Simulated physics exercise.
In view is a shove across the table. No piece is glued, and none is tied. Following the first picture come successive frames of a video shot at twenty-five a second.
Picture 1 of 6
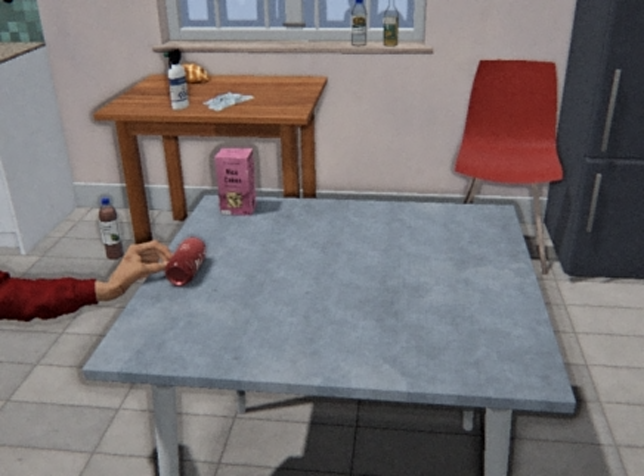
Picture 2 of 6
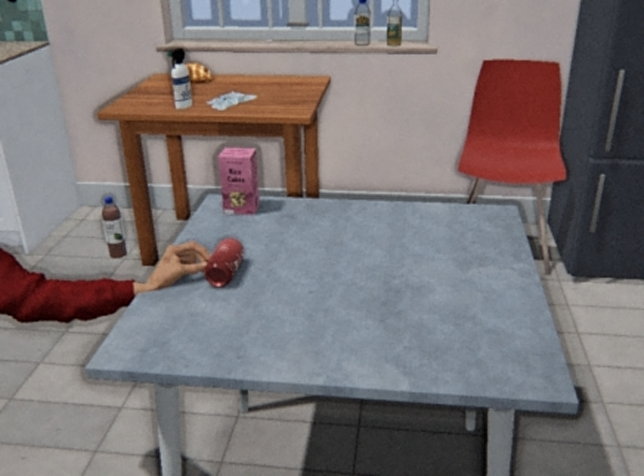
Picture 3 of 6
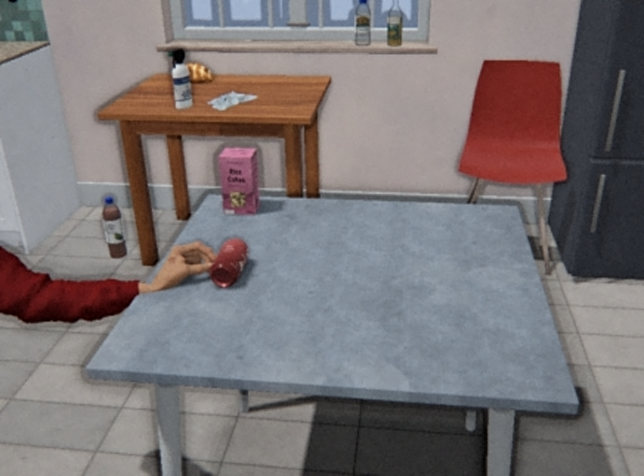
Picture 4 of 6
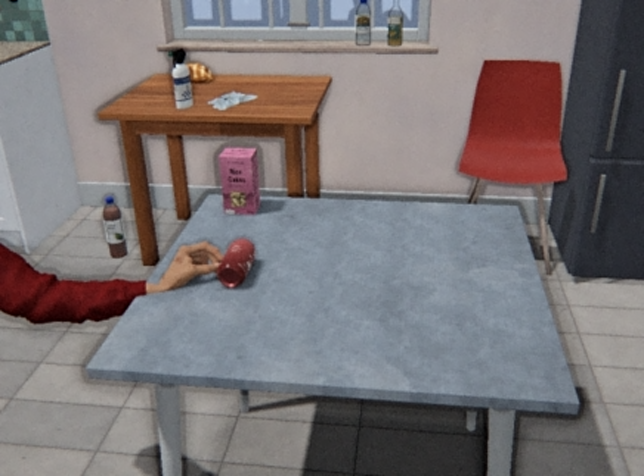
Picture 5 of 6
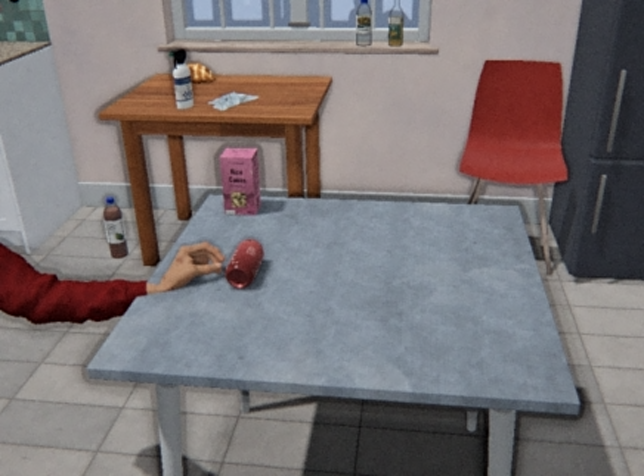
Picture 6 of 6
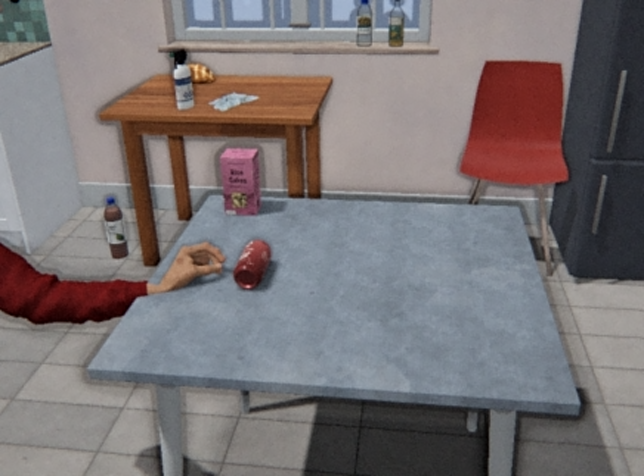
A hand in a red sleeve pushed a red can lying on its side to the right across the gray-blue table, then the can rolled slightly farther, moving a little away from the fingers.
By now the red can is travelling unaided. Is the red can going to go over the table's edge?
No, I reckon it will still be atop the table.
Then, 0.30 s past the last view, red can displaced well along near (302, 266).
Then, 0.60 s past the last view, red can displaced well along near (339, 268).
Finally, moved from the start, red can. Final places as the last picture's camera would see them, red can near (374, 270).
